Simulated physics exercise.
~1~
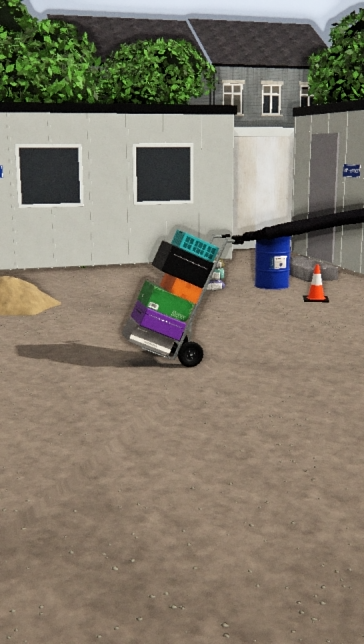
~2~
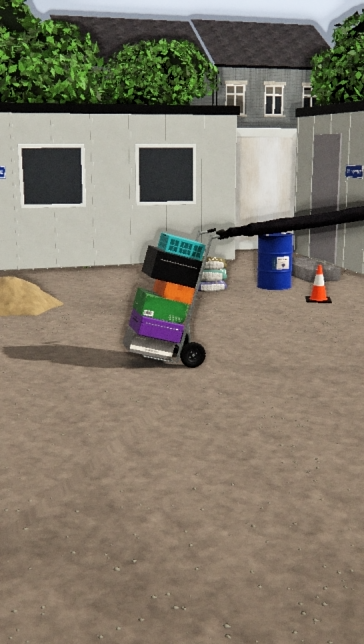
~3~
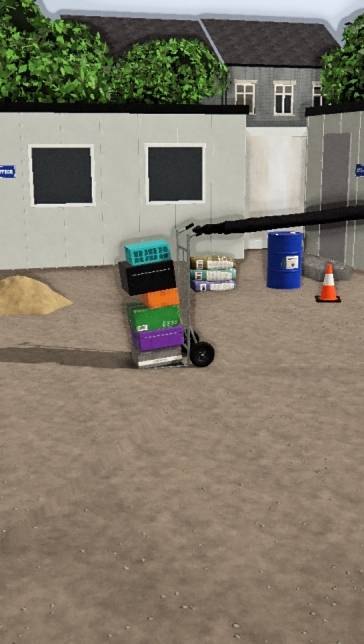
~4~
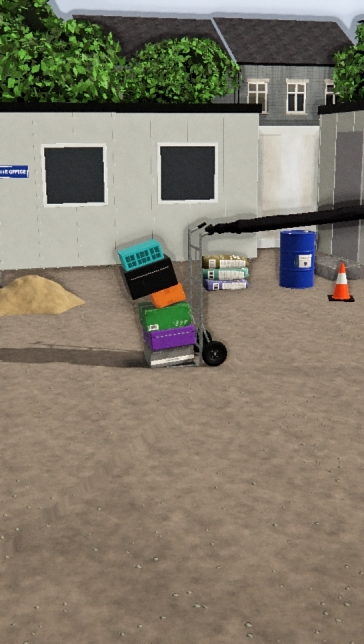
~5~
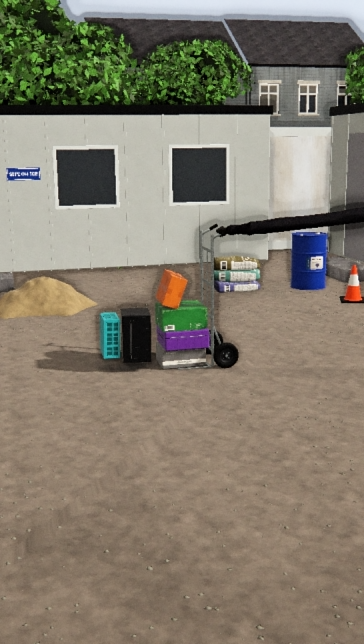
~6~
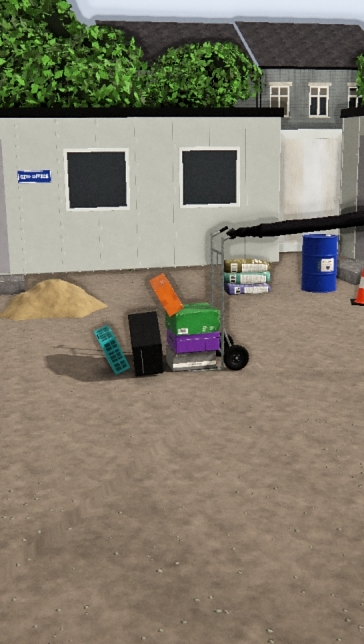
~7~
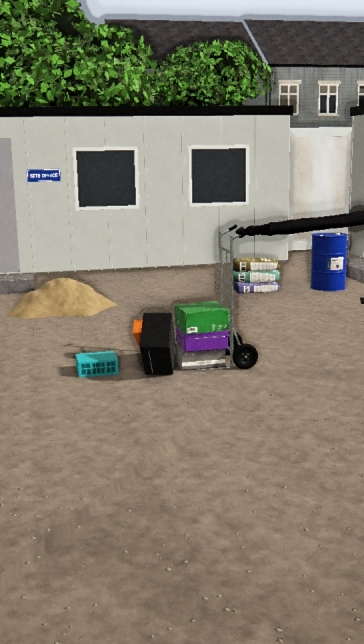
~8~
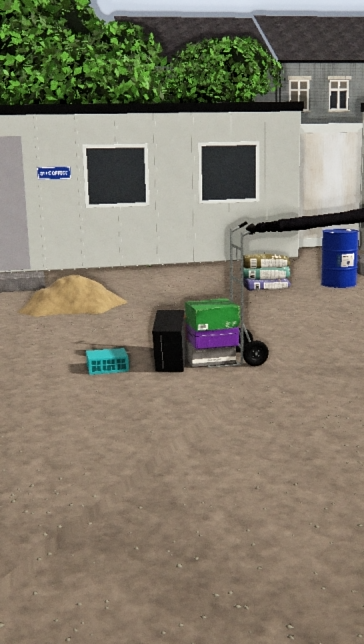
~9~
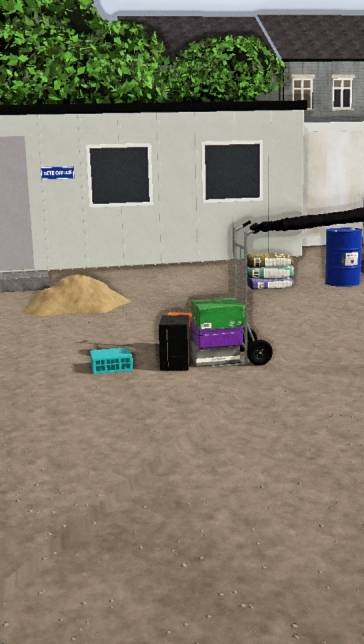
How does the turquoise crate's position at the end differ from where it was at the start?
At the start the turquoise crate sits at the top of the stack on the leaning sack truck. By the end it lies on the ground to the left of the truck, beyond the black toolbox.
Sack truck tipping upright in a yard, its turquoise, black and orange boxes toppling off leftward while green and purple stay stacked.
